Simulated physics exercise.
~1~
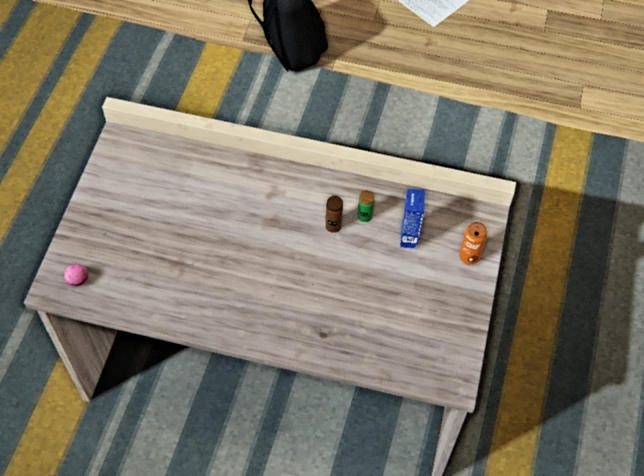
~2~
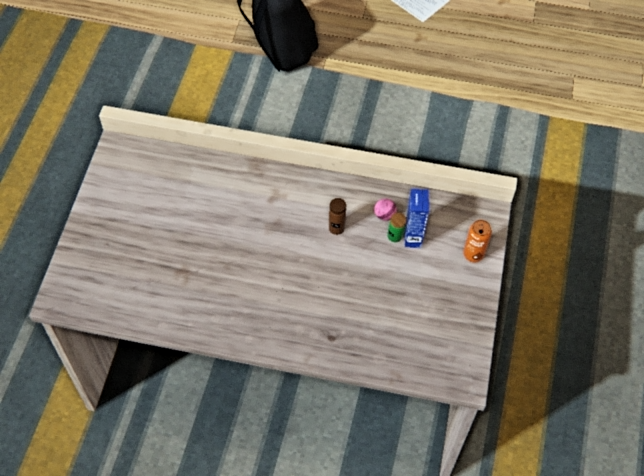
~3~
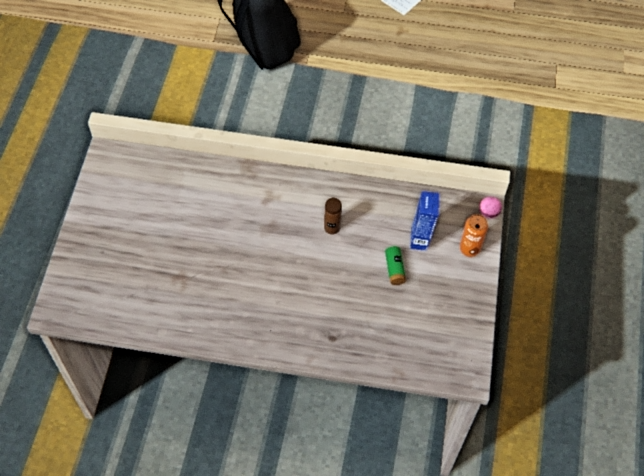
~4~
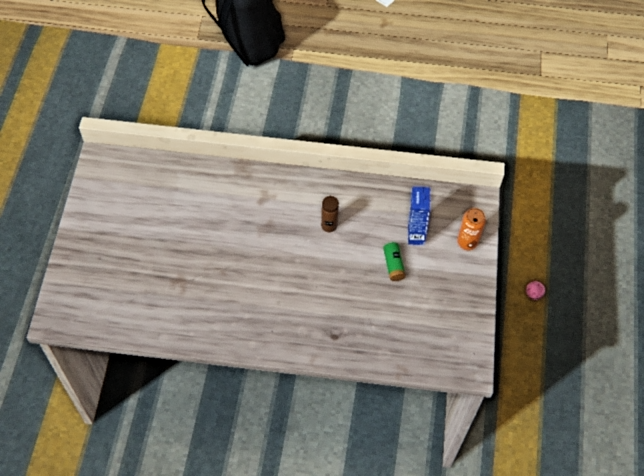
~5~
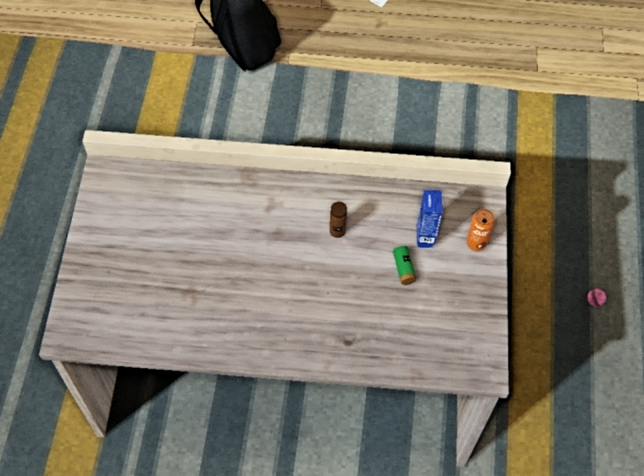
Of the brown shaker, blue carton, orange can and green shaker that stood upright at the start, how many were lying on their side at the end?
Just one of them, the green shaker, was lying on its side at the end.
